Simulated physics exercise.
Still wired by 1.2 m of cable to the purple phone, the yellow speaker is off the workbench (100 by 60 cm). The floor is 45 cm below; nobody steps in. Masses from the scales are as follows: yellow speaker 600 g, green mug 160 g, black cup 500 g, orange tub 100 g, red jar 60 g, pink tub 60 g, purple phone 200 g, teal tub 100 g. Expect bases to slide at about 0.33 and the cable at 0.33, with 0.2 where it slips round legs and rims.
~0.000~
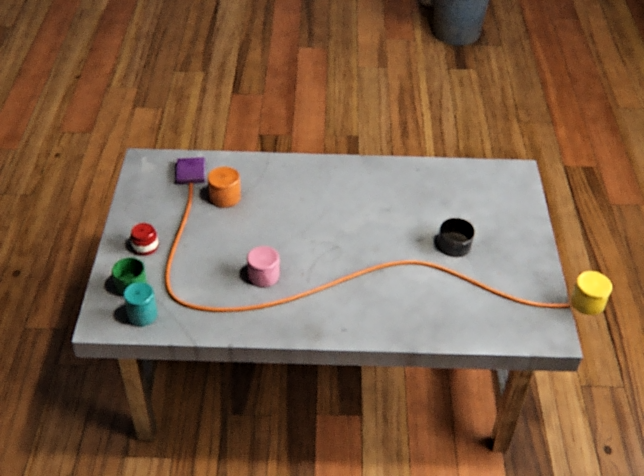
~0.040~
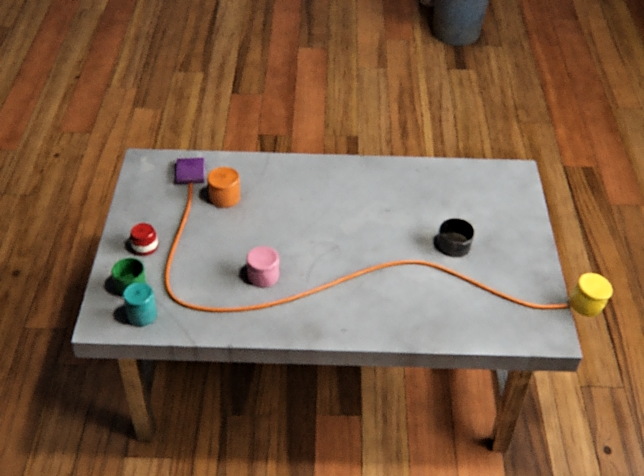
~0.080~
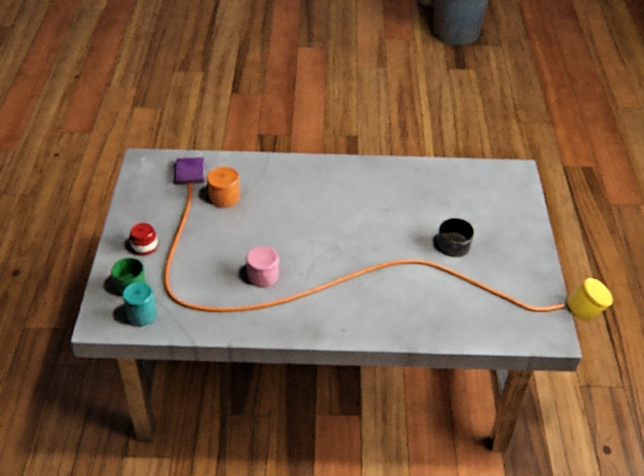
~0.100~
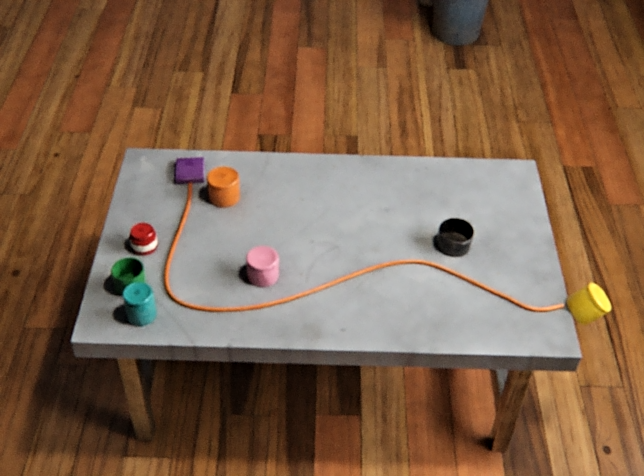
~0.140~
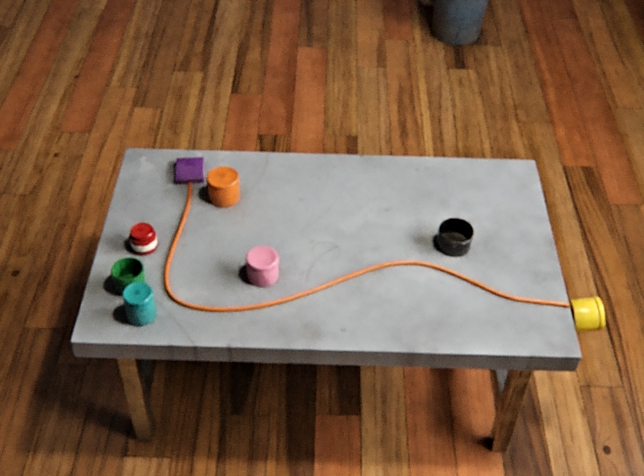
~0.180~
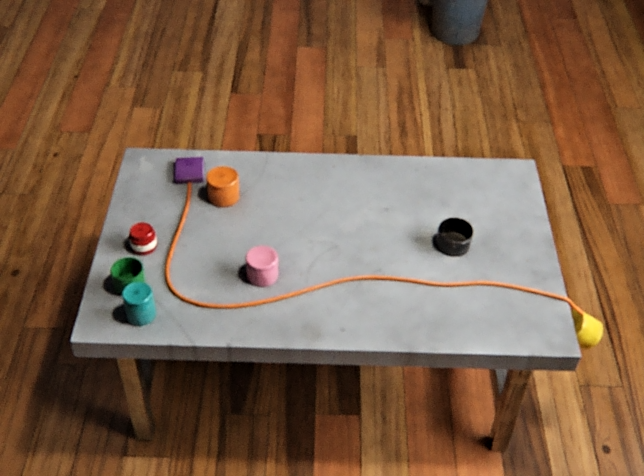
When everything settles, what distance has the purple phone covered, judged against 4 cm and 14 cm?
My guess is the movement will be modest.
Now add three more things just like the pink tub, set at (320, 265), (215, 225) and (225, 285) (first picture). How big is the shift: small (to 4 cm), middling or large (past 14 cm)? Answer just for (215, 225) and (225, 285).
Result, in order: Major / major.
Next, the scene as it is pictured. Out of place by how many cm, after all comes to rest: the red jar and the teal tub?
In the end the red jar has moved about 0 cm, while the teal tub has moved about 0 cm.
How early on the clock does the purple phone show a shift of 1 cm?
Purple phone: Roughly 0.32 s.
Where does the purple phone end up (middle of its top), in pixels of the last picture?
In the last view, the top sits at about (204, 190).
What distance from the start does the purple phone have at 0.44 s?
By then the purple phone has moved close to 6 cm.
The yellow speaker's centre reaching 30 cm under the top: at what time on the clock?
Time: 0.32 s.
By 0.4 s, the cable's tail end at (215, 197); purple phone 7 cm off its start, pink tub 31 cm off its start, orange tub 3 cm off its start.
By 0.7 s, the cable's tail end at (219, 200); purple phone 9 cm off its start, pink tub over the edge, orange tub 4 cm off its start.
By 0.9 s, the cable's tail end at (219, 200); purple phone 9 cm off its start at (204, 190), pink tub over the edge, orange tub 4 cm off its start at (238, 176).
By 1.2 s, the cable's tail end at (219, 200); purple phone 9 cm off its start, pink tub over the edge, orange tub 4 cm off its start.
By 2.4 s, the cable's tail end at (219, 200); purple phone 9 cm off its start at (204, 190), pink tub over the edge, orange tub 4 cm off its start at (238, 176), yellow speaker over the edge.
